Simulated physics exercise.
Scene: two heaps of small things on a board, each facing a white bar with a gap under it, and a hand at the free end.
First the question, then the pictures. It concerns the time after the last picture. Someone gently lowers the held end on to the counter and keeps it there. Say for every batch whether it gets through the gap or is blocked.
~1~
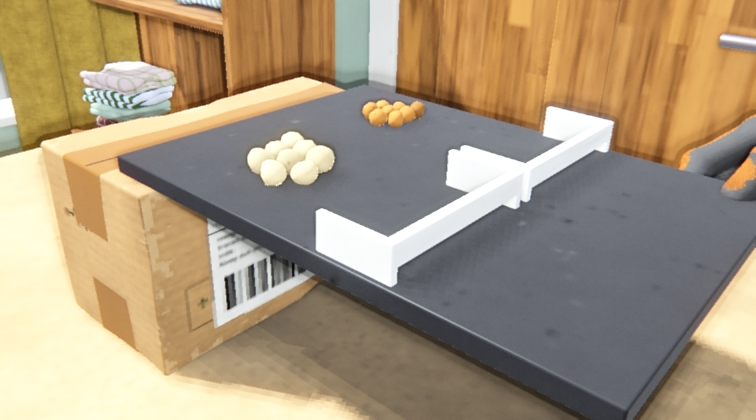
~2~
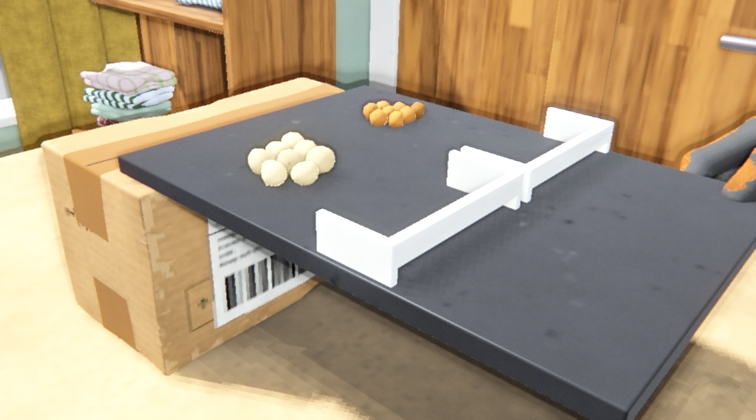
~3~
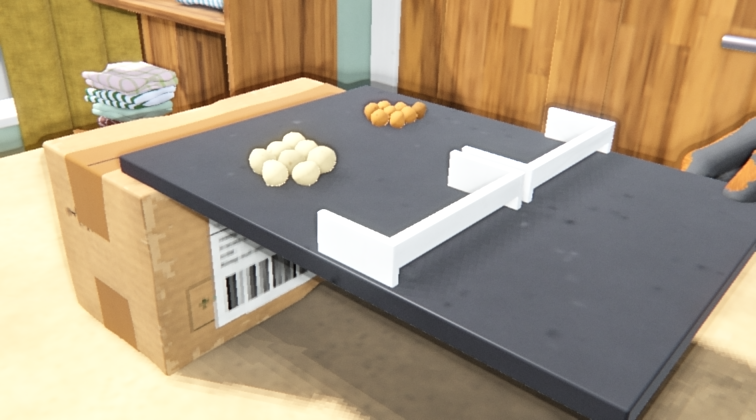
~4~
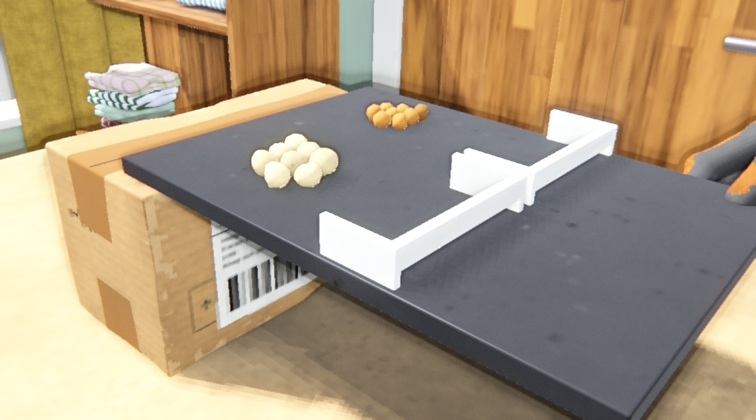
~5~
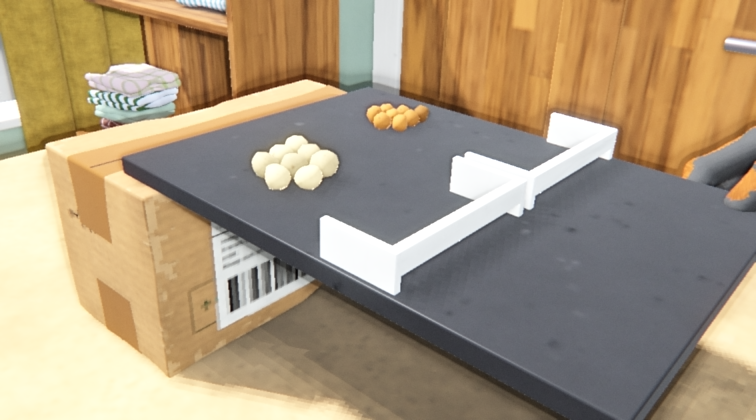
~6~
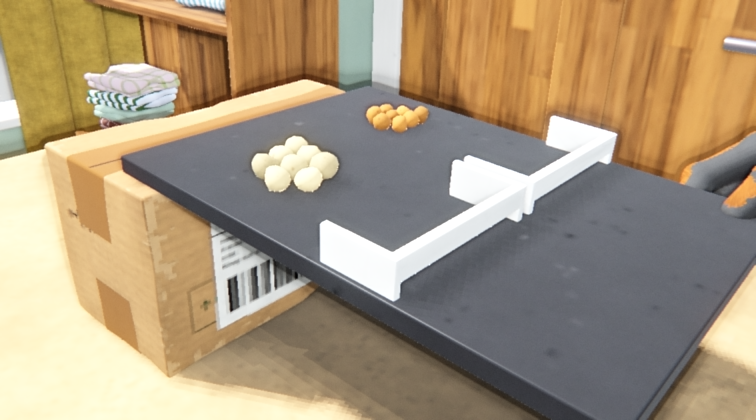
Nearer batch: Blocked. Farther batch: Blocked.
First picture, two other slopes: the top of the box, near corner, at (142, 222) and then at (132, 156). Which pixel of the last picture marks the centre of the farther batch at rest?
One: (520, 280). Two: (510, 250).
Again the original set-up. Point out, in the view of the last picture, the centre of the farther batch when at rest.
Near (519, 267).
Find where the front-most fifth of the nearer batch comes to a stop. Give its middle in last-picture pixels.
Its centre ends up somewhere around (411, 354) in the last picture.
Then, 0.83 s past the last view, board sloping at 16°; nearer batch on its way down; farther batch on its way down.
Then, 1.56 s past the last view, board sloping at 28°; nearer batch has reached its gate; farther batch has reached its gate.
Then, 2.18 s past the last view, board resting at 29°; nearer batch has reached its gate; farther batch has reached its gate.
Finally, board resting at 29°; nearer batch gathered behind its gate; farther batch gathered behind its gate.
